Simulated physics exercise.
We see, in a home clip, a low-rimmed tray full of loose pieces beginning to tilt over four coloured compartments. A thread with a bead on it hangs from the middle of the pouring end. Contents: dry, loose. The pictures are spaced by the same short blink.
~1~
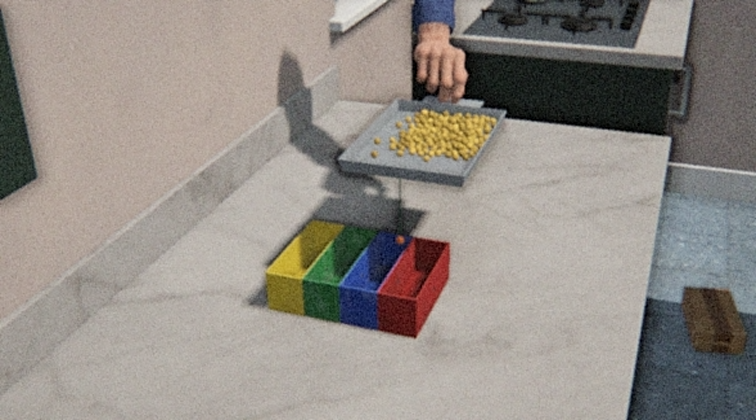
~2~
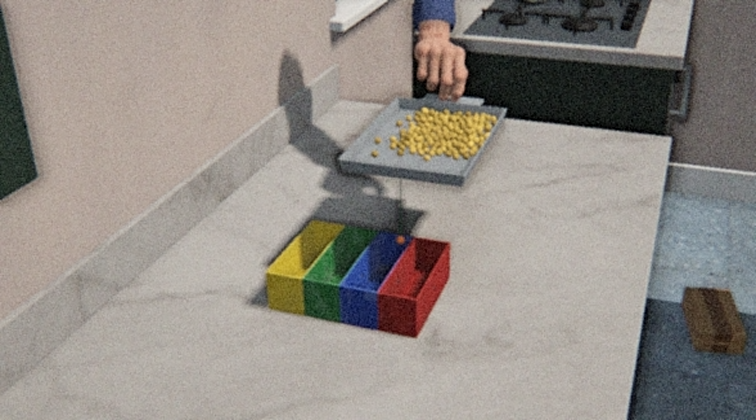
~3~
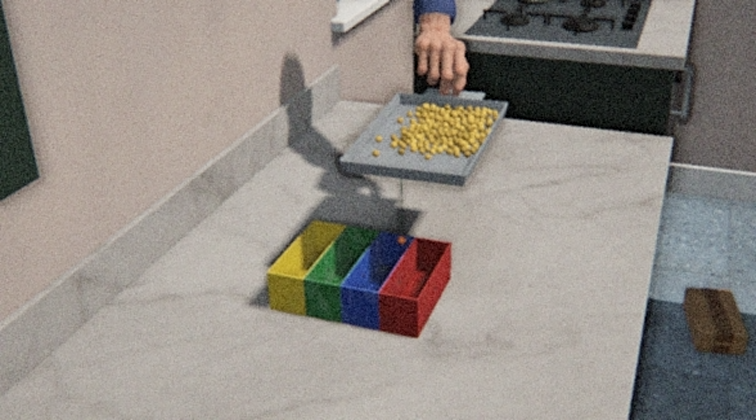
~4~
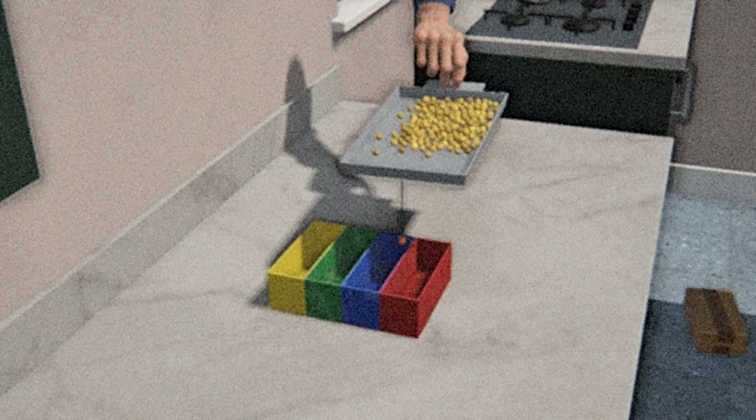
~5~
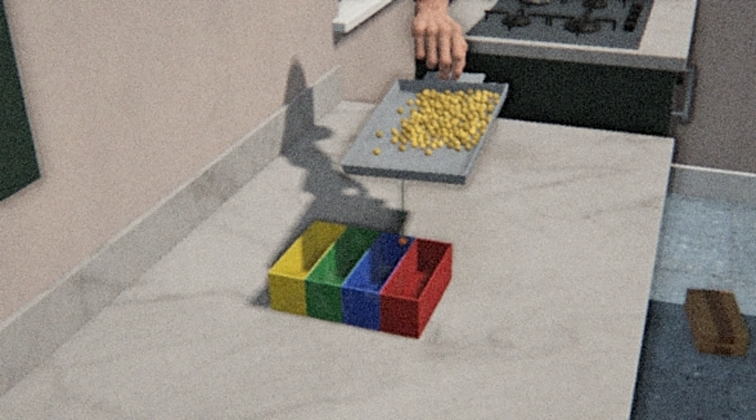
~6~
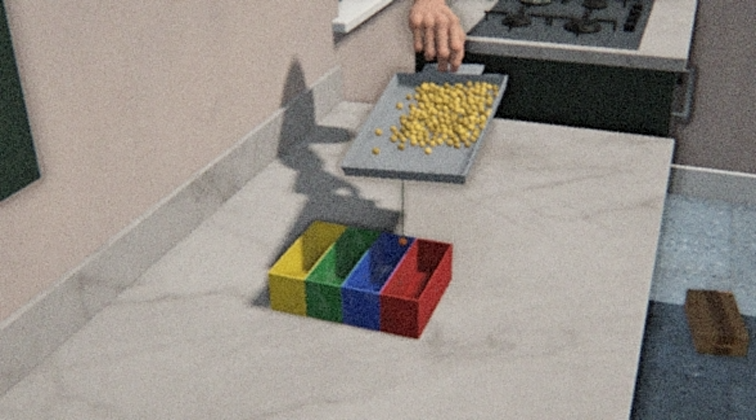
At first, a hand holds a grey tray of small yellow puffed pieces nearly level above a box with yellow, green, blue and red compartments, a bead hanging on a thread from its near edge. Then the hand slowly raises the far end, slanting the tray slightly toward the viewer.
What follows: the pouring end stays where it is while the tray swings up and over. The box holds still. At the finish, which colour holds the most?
Green holds the most.
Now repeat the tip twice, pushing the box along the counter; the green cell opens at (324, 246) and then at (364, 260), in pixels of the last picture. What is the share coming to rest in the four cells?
Well, you'd get about 100 per cent and then about 100 per cent.
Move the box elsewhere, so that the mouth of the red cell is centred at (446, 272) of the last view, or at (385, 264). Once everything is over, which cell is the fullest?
First try: The cell in yellow; second try: That blue cell.
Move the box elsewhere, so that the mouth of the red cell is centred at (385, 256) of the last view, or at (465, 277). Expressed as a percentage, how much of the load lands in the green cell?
Close to 10 in a hundred first, close to 20 in a hundred second.
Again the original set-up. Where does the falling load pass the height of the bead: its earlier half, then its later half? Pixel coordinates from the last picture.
I'd say close to (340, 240) at first and close to (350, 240) later on.
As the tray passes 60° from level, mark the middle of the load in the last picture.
Near (383, 154).
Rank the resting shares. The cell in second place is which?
Second best is blue.
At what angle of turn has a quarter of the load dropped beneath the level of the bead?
The tilt is near 100° by then.
Shortly afterwards, tray tipped steeply; all but a few on the tray; only a few in the green cell; only a few in the yellow cell; only a few falling or outside the box.
Next, tray tipped right over; near a third on the tray; near a quarter in the green cell; a little in the blue cell; a little in the yellow cell; only a few in the red cell; near a quarter falling or outside the box.
Some moments later, tray tipped past a quarter turn; near two thirds in the green cell; near a quarter in the blue cell; a little in the yellow cell; a little in the red cell; only a few falling or outside the box.
In the end, tray tipped past a quarter turn; near two thirds in the green cell; near a quarter in the blue cell; a little in the yellow cell; a little in the red cell; only a few outside the box.
